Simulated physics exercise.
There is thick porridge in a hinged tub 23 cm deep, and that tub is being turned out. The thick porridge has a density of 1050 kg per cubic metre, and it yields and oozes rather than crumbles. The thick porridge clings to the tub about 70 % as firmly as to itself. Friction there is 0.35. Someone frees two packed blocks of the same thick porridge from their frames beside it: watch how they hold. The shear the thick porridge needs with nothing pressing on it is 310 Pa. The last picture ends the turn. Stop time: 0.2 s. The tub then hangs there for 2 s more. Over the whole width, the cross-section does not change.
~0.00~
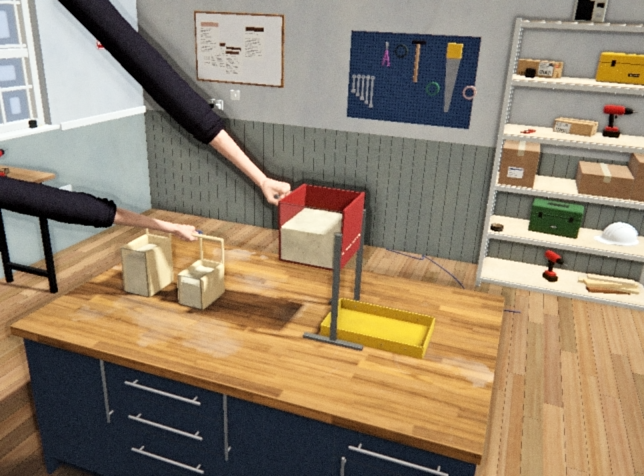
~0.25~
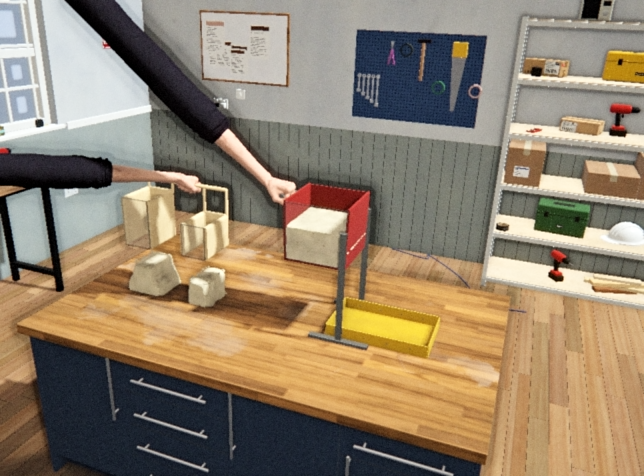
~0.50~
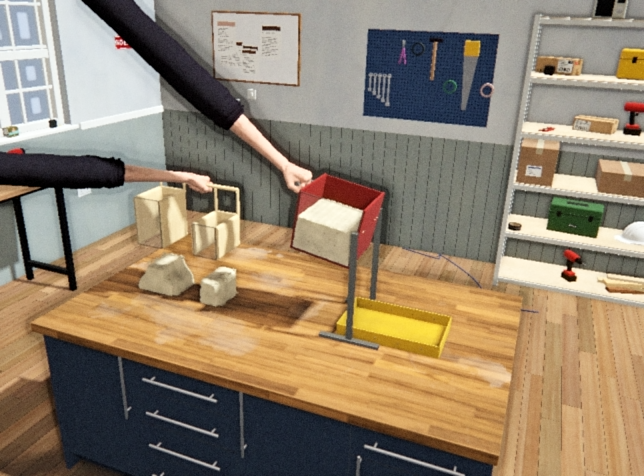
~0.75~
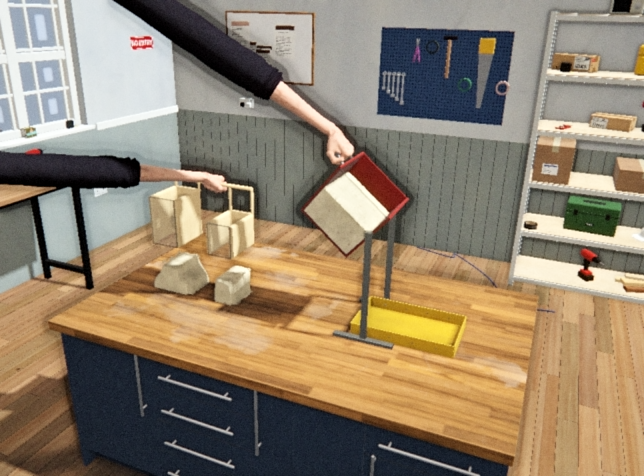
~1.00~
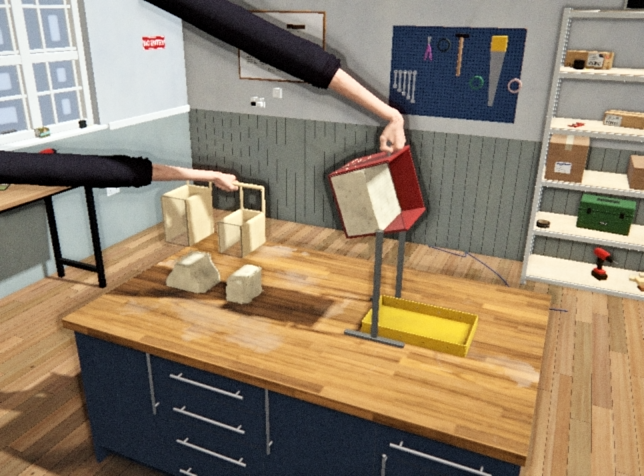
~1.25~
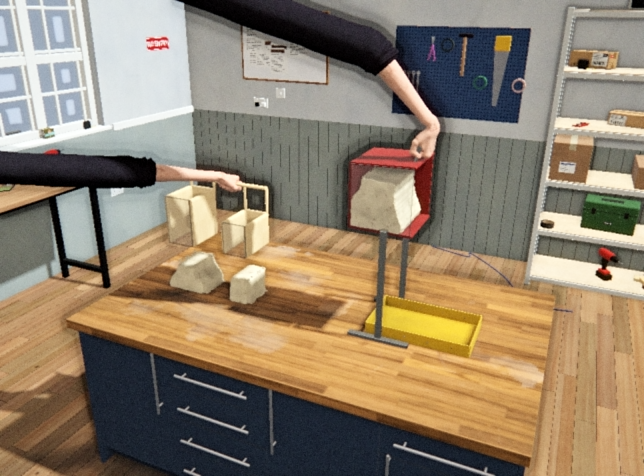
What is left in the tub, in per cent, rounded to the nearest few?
Around 66 in every hundred.
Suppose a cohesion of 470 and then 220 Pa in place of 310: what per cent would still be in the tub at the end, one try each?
100 %, then 55 %.
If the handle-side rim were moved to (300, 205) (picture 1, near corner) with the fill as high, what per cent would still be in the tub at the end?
I'd say around 100 percent would remain in the tub at the end.
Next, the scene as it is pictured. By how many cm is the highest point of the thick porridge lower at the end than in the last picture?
The top ends up some 9 cm below its level in the last picture.
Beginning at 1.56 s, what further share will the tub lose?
That comes to some 10 per cent of the load.
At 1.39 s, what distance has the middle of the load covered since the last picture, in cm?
It has moved around 4 centimetres.
By 1.39 s, the tub is at 89 degrees and holds 95 %.
By 1.56 s, the tub is at 89 degrees and holds 76 %.
By 1.73 s, the tub is at 89 degrees and holds 67 %.
By 1.90 s, the tub is at 89 degrees and holds 66 %.
By 3.25 s, at the end, the tub is at 89 degrees and holds 66 %.
